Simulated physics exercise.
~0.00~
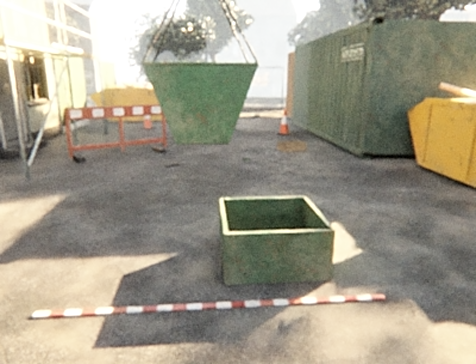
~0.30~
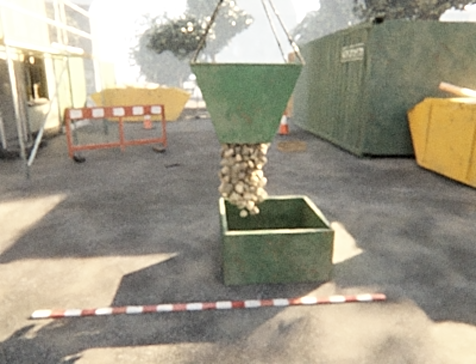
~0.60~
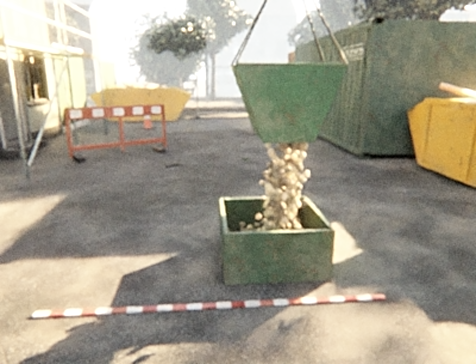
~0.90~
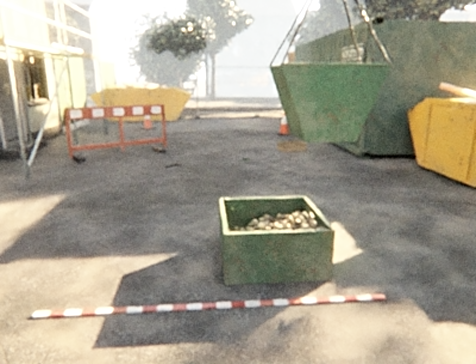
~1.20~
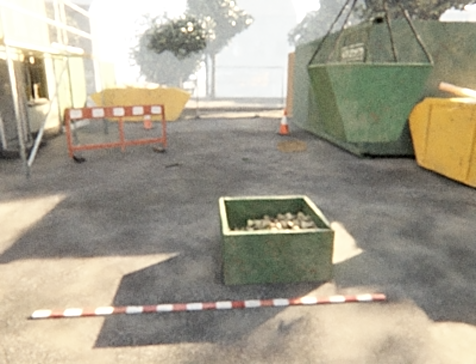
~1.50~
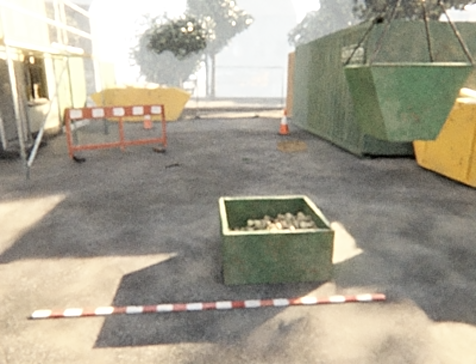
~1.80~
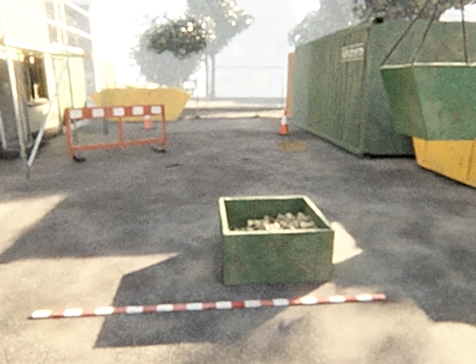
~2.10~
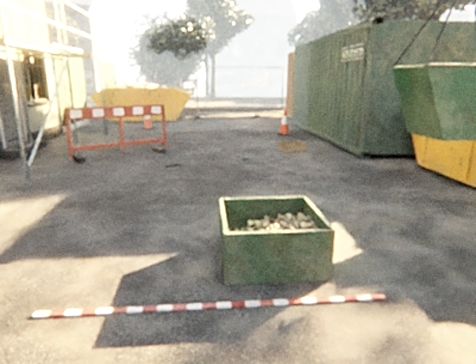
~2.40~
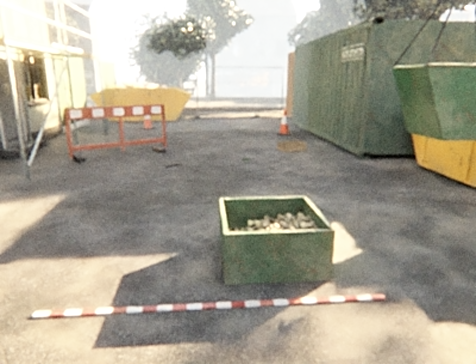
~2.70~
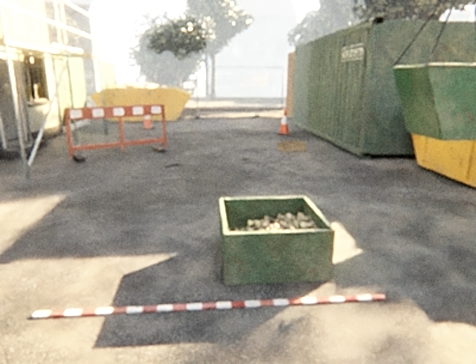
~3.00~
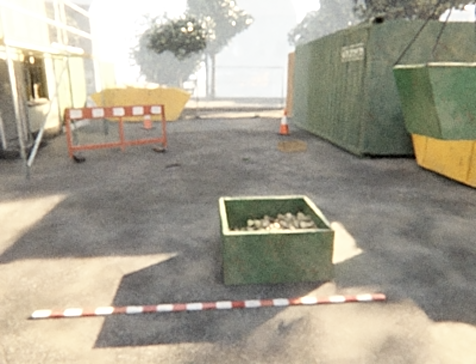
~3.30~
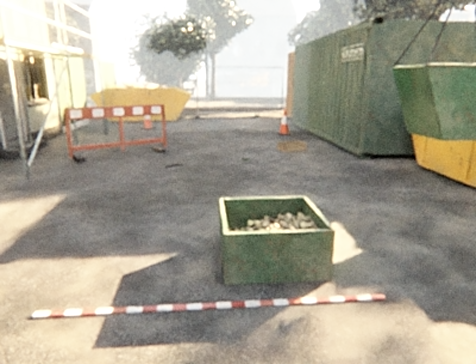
The clip shows a green skip moving right above a paved yard, releasing pale rounded stones from its bottom into an open green bin. The emptied skip continues right and stops near the edge, partly out of view, while the stones rest in the bin, heaped toward its right side.
